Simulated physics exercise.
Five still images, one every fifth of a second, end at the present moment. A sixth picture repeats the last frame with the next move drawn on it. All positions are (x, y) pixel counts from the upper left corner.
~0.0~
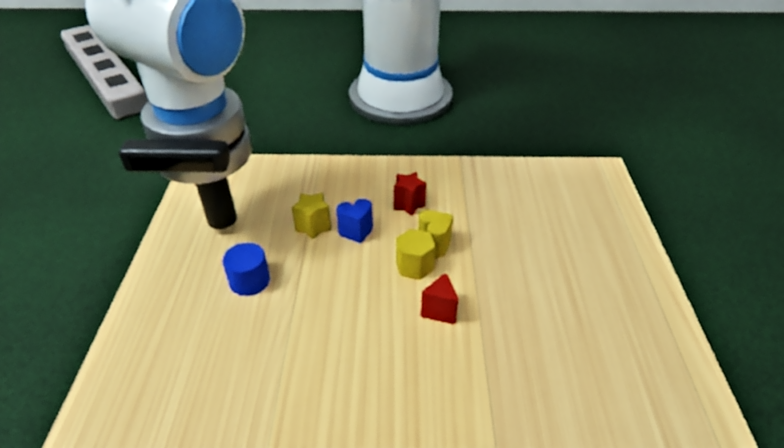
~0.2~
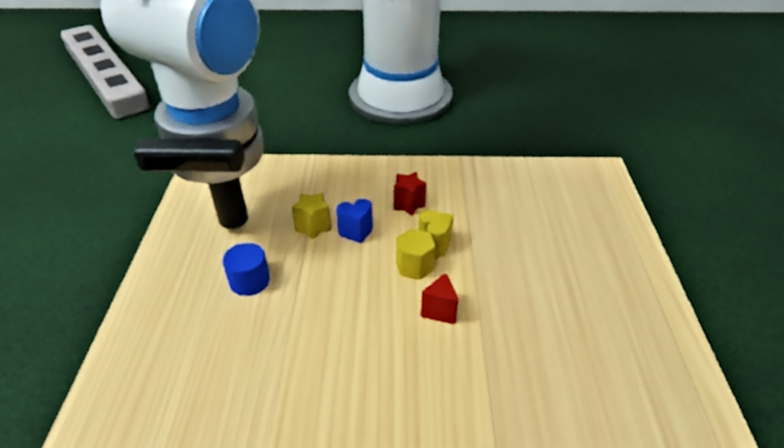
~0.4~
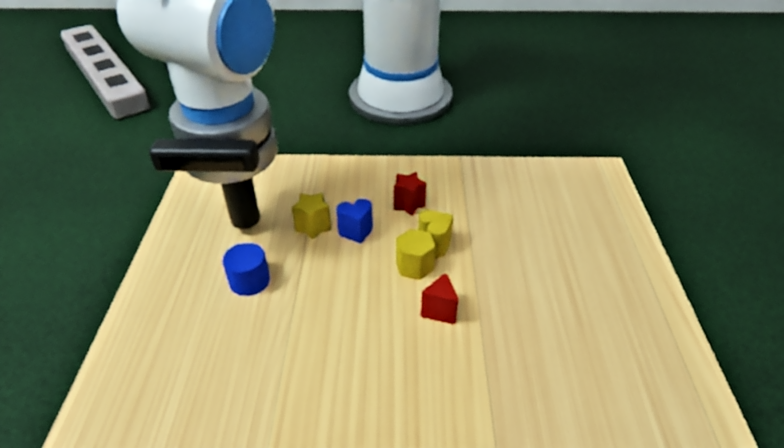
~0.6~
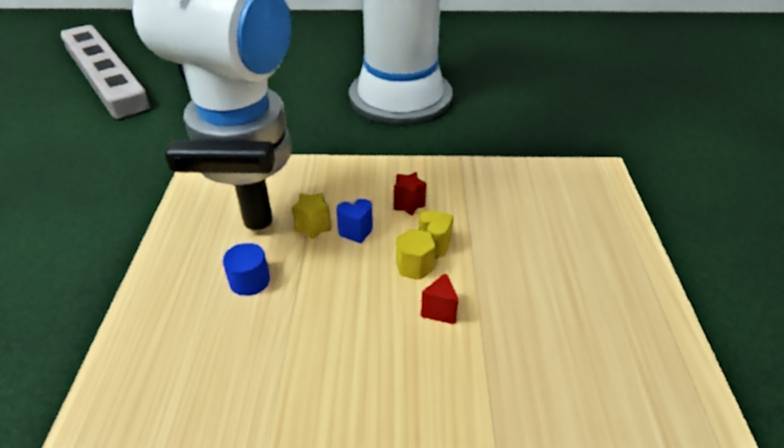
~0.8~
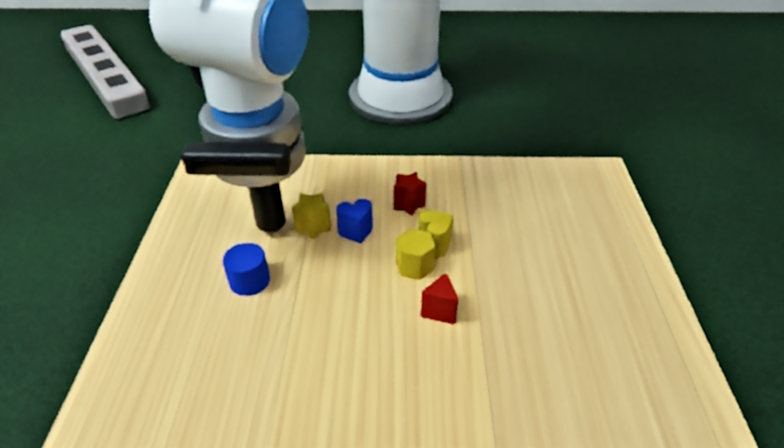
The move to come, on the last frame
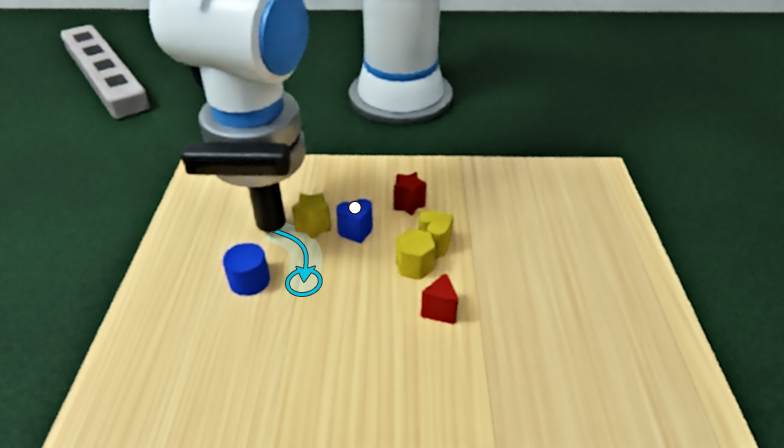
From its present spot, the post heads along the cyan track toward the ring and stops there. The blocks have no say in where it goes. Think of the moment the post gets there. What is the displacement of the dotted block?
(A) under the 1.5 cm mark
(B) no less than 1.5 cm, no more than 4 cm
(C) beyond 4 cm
My pick is A.
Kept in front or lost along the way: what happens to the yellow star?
It slips out to the side or back.
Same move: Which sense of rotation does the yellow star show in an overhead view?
It makes a counterclockwise turn.
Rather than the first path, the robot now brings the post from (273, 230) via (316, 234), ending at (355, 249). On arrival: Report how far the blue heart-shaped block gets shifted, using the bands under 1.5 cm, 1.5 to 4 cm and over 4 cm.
It will fall in the middle band, 1.5 to 4 cm.
Path on the board, from (273, 230) over (296, 240) and (306, 259) to (304, 282); the dot is on the blue heart-shaped block.
The first path, step by step. Halfway along, post at (303, 241); yellow star at (322, 203), turned 50° anticlockwise.
At the end, post at (303, 275); yellow star at (322, 203), turned 45° anticlockwise; blue heart-shaped block in place.
